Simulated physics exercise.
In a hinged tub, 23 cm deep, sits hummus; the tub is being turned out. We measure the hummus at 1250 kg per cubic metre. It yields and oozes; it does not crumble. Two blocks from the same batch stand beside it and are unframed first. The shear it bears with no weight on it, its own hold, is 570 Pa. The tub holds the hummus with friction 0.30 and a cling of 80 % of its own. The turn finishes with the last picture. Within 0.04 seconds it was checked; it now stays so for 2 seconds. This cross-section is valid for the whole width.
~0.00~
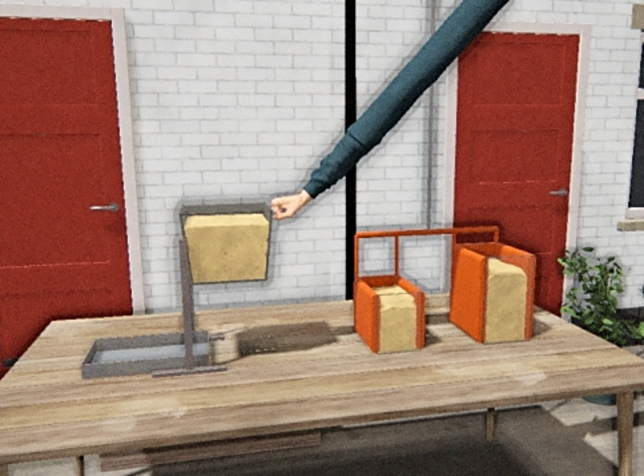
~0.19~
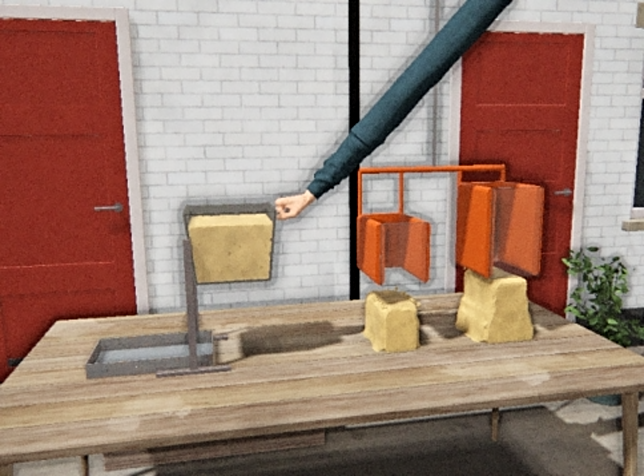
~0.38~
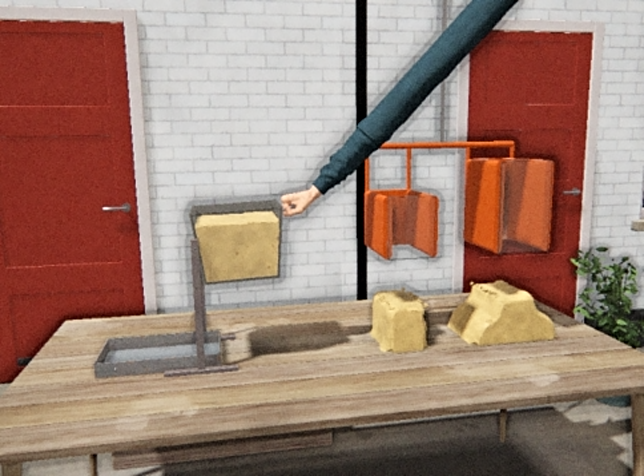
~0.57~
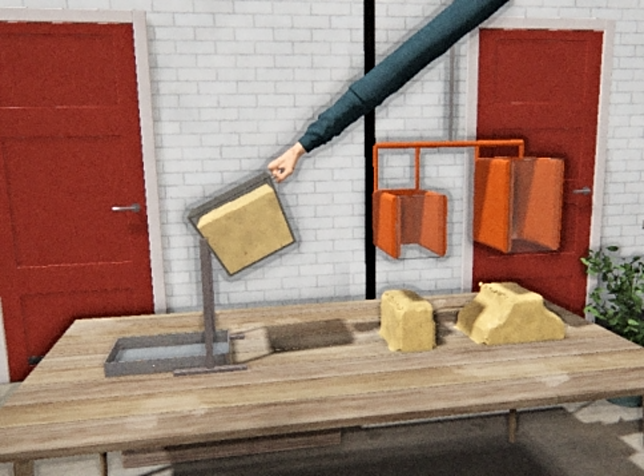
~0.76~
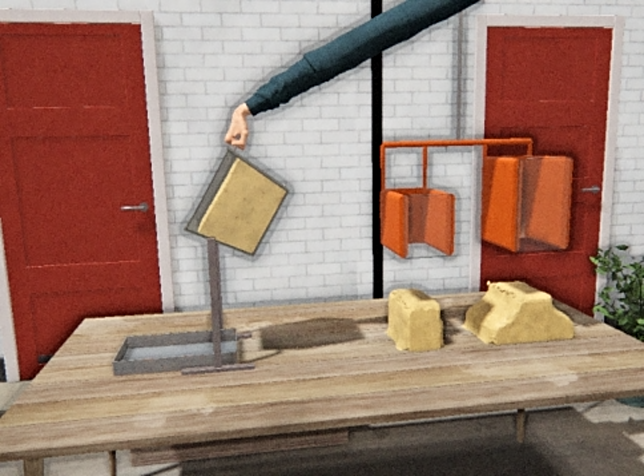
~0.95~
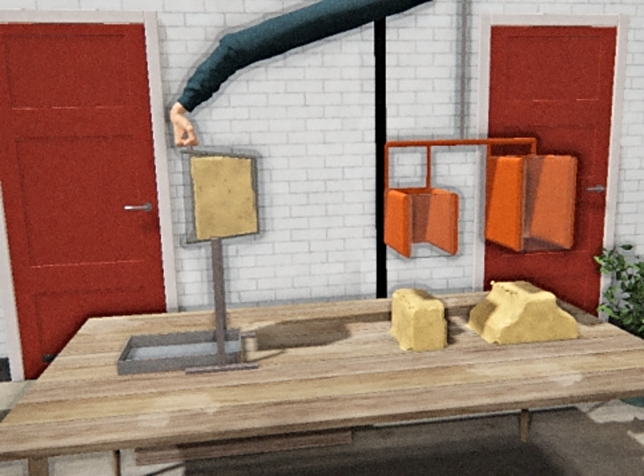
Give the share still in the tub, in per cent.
40 %.
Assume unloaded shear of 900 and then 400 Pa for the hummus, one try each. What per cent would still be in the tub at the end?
Roughly 50 % followed by roughly 35 %.
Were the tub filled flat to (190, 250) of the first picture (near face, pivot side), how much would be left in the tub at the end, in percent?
It would come to roughly 70 percent.
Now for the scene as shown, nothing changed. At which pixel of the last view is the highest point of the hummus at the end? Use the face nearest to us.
I'd say it peaks at roughly (225, 206) in the last picture.
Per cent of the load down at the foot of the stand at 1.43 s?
7 per cent.
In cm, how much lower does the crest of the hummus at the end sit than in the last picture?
16 cm.
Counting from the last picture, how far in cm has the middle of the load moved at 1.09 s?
6 cm.
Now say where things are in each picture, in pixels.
In the first picture, handle-side rim at (270, 211), tilt 0 degrees; top of the hummus at (253, 223); blocks stand 18 cm, 27 cm (left to right).
In the second picture, handle-side rim at (274, 211), tilt 0 degrees; top of the hummus at (257, 223); blocks stand 17 cm, 24 cm (left to right).
In the third picture, handle-side rim at (280, 207), tilt 2 degrees; top of the hummus at (274, 221); blocks stand 17 cm, 18 cm (left to right).
In the fourth picture, handle-side rim at (268, 176), tilt 26 degrees; top of the hummus at (273, 191); blocks stand 17 cm, 17 cm (left to right).
In the fifth picture, handle-side rim at (227, 150), tilt 59 degrees; top of the hummus at (239, 161); blocks stand 17 cm, 17 cm (left to right).
In the sixth picture, handle-side rim at (181, 153), tilt 89 degrees; top of the hummus at (203, 158); blocks stand 17 cm, 17 cm (left to right).
After 1.09 s, the tub is at 89 degrees and holds 89 %.
After 1.26 s, the tub is at 89 degrees and holds 53 %.
After 1.43 s, the tub is at 89 degrees and holds 40 %.
After 1.60 s, the tub is at 89 degrees and holds 40 %.
After 2.95 s, at the end, the tub is at 89 degrees and holds 40 %.
